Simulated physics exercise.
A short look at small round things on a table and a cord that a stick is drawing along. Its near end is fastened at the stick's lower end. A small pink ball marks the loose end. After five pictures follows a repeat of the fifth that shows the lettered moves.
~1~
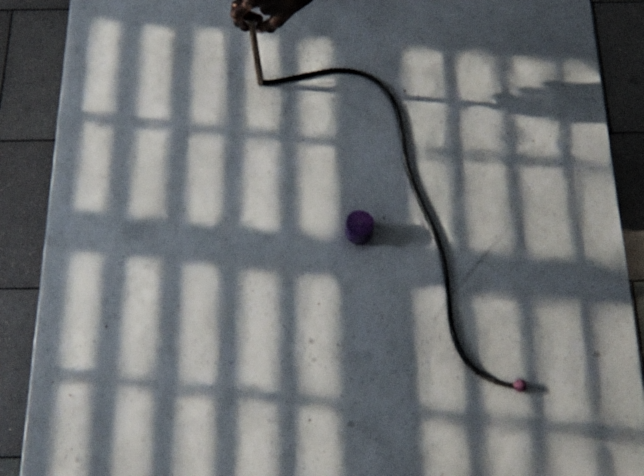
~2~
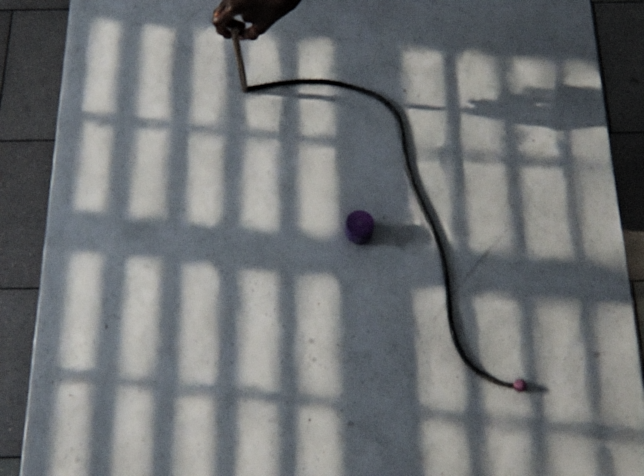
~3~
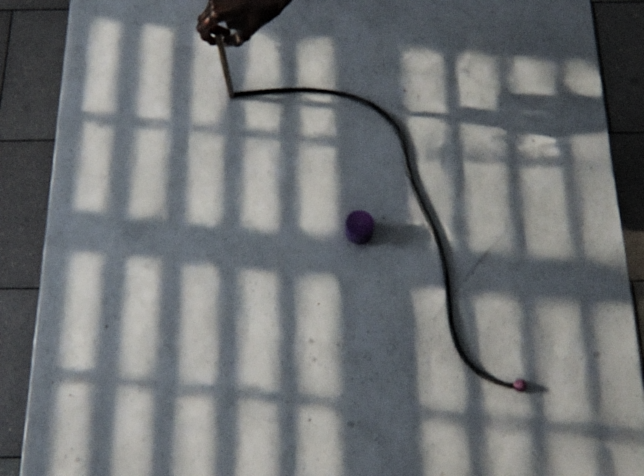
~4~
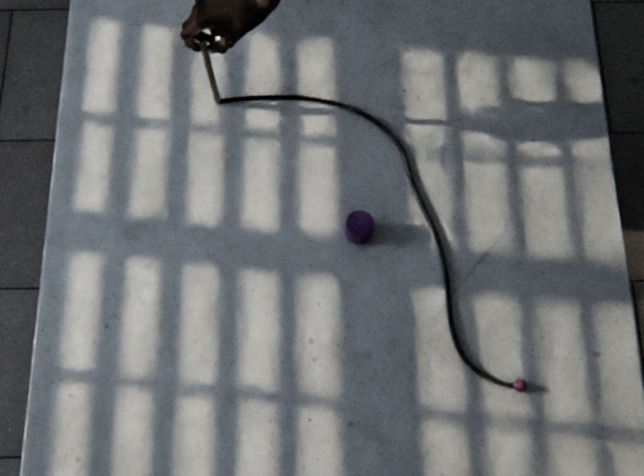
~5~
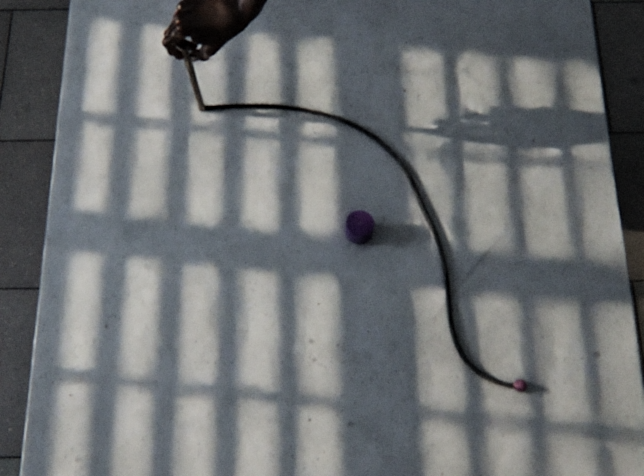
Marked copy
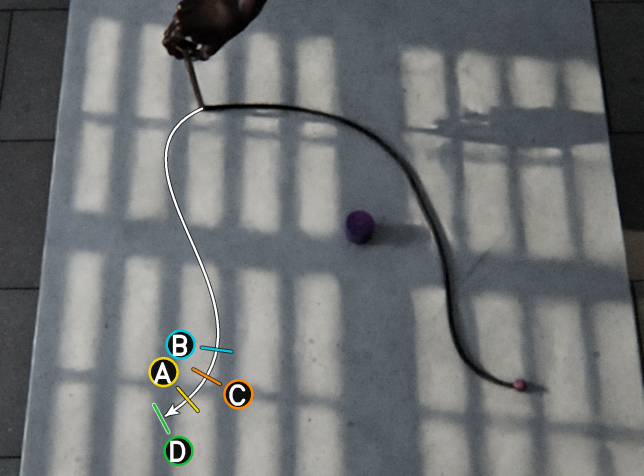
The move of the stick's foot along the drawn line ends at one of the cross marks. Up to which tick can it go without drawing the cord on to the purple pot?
Stop at C.
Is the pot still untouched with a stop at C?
Yes.
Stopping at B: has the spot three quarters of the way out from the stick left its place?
By then, no.
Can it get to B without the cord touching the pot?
Yes.
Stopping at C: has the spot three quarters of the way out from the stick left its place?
No.
On the marked copy, A at (188, 399); B at (217, 350); C at (207, 377); D at (161, 419); the route from (202, 109) via (196, 252) to (166, 416).
Following C. Soon after the start, foot of the stick (171, 191), middle of the cord (396, 191), free end (520, 385).
Later, foot of the stick (209, 285), middle of the cord (396, 191), free end (520, 385).
In the end, foot of the stick (207, 377), middle of the cord (384, 207), free end (520, 385); nothing has been touched.
As for the rest, A brings the cord against the pot; B is safe but short; D brings the cord against the pot.
